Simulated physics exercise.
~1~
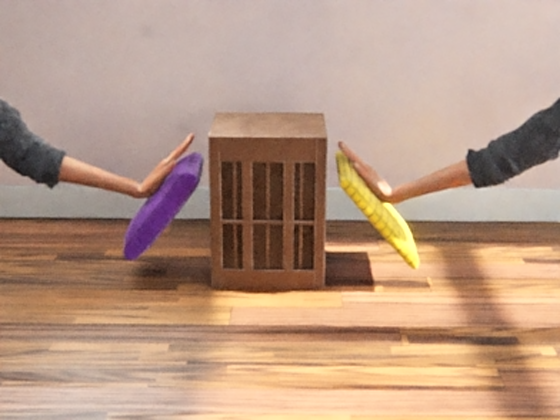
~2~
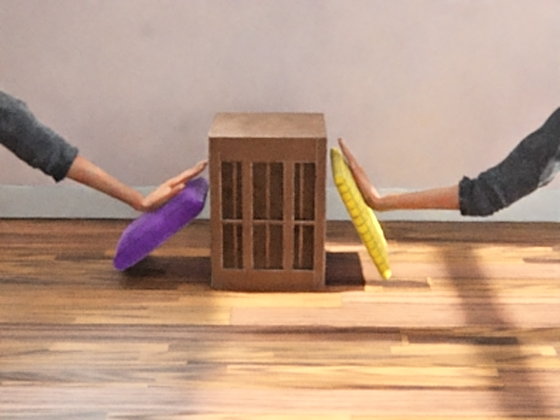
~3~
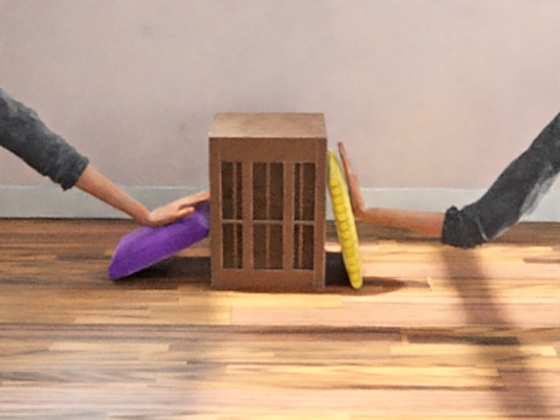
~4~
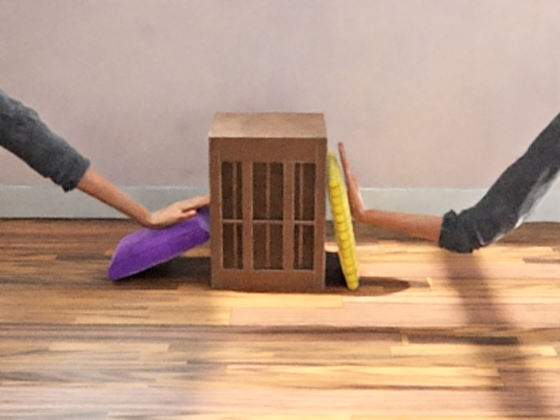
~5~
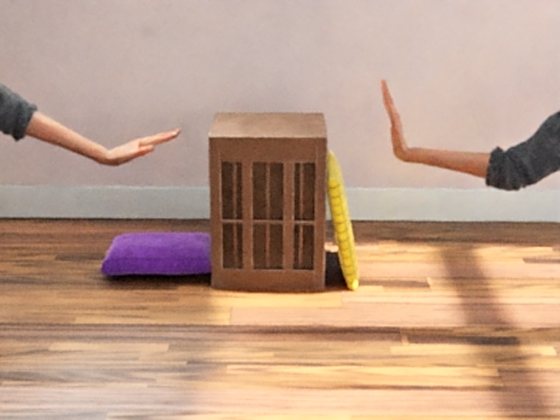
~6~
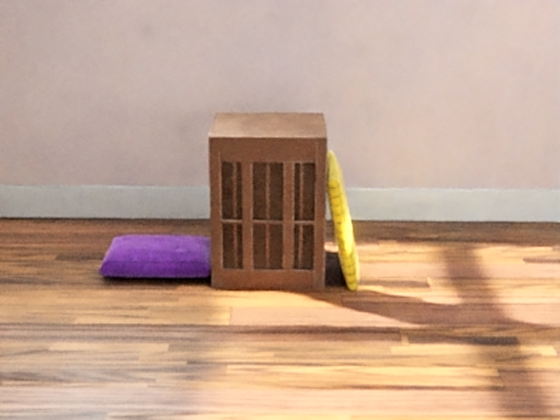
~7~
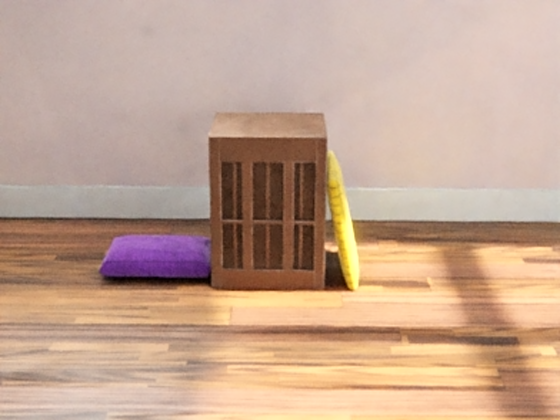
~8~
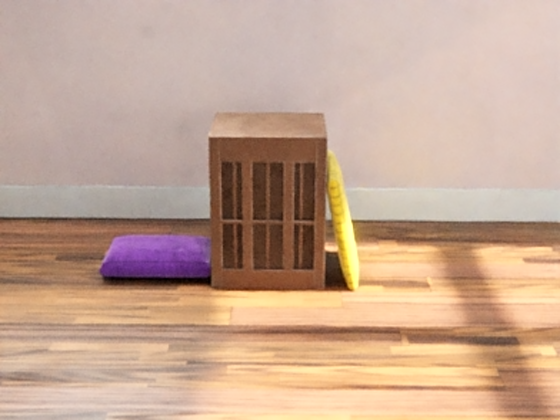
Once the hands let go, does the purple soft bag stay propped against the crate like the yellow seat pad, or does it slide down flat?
The purple soft bag slides down and lies flat on the floor. The yellow seat pad keeps leaning against the side of the crate.
